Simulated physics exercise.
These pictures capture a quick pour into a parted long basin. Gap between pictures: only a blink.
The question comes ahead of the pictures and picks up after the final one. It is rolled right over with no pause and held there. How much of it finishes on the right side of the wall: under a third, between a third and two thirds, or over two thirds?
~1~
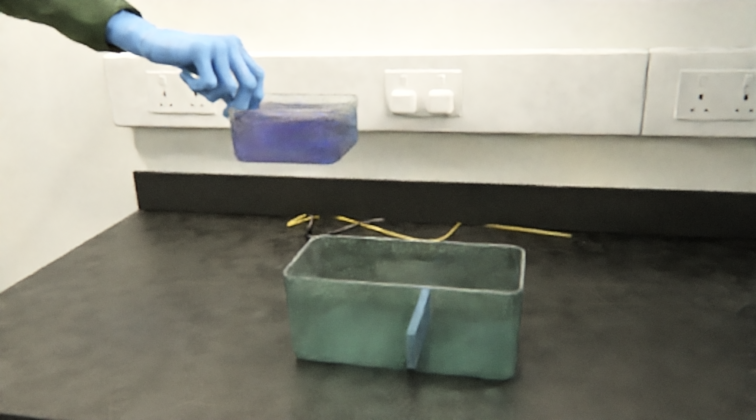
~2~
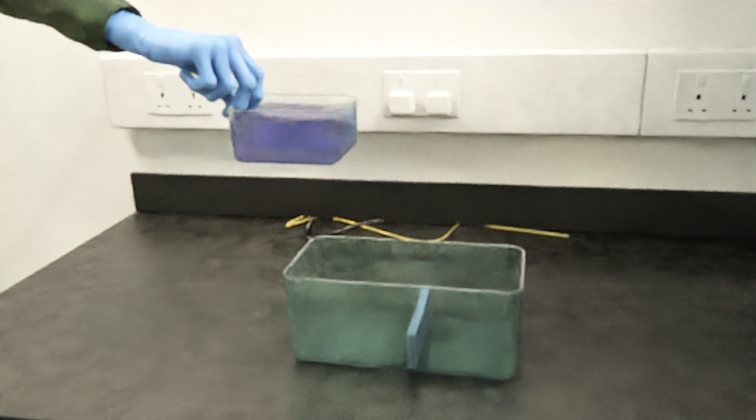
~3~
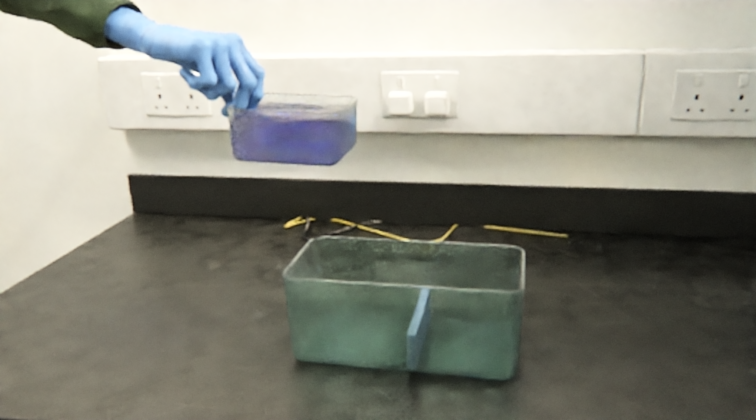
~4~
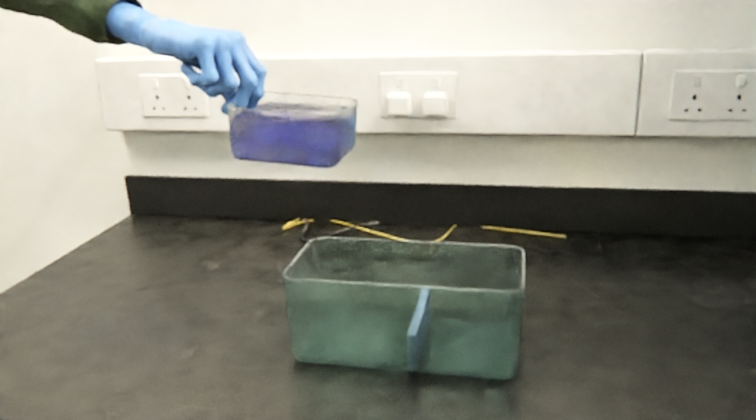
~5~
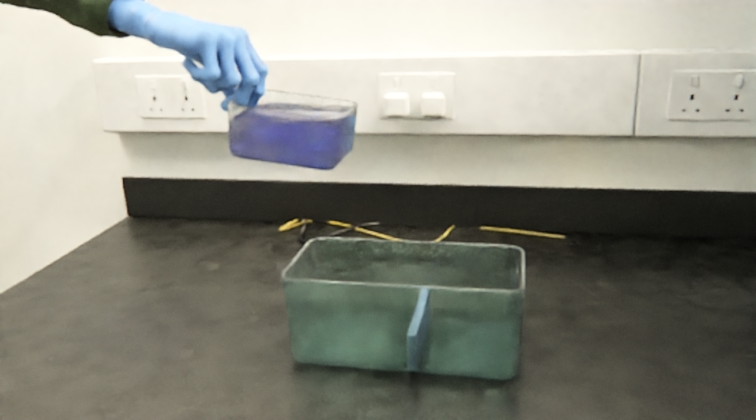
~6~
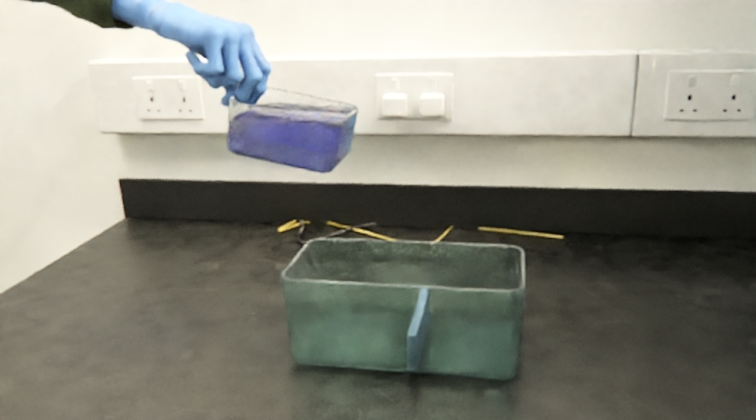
Between a third and two thirds.
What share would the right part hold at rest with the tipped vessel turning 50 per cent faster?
Share on the right: Some 30 percent.
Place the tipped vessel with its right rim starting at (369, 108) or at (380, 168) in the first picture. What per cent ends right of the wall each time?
Start one gives some 65 %, start two some 60 %.
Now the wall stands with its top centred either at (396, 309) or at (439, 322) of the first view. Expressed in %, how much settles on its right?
65 % then 20 %.
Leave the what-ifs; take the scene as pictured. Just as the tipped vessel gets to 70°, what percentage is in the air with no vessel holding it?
Around 45 in a hundred.
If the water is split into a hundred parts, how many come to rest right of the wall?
Share approx. 45 per cent.
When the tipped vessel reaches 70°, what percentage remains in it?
It comes to 40 per cent or so.
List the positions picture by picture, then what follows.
In the first picture, tilt 0°; pouring edge (347, 105); surface from (248, 109) to (348, 111); the long basin's rim runs from (299, 256) to (523, 270); the wall's top is at (419, 310).
In the second picture, tilt 0°; pouring edge (347, 105); surface from (247, 110) to (348, 111).
In the third picture, tilt 2°; pouring edge (348, 106); surface from (247, 109) to (348, 111).
In the fourth picture, tilt 4°; pouring edge (348, 109); surface from (247, 109) to (348, 112).
In the fifth picture, tilt 7°; pouring edge (349, 112); surface from (246, 109) to (348, 113).
In the sixth picture, tilt 12°; pouring edge (349, 116); surface from (246, 110) to (349, 113).
A moment on, the tilt is 70° and 38 per cent is still to pour, 6 is left of the wall and 9 right of it.
Next, the tilt is 106° and 5 per cent is still to pour, 35 is left of the wall and 45 right of it.
Then the tilt is 111° and 0 per cent is still to pour, 46 is left of the wall and 45 right of it.
Later the tilt is 111° and 0 per cent is still to pour, 47 is left of the wall and 45 right of it.
In the end 47 per cent lies left of the wall, 45 right of it and 8 outside.
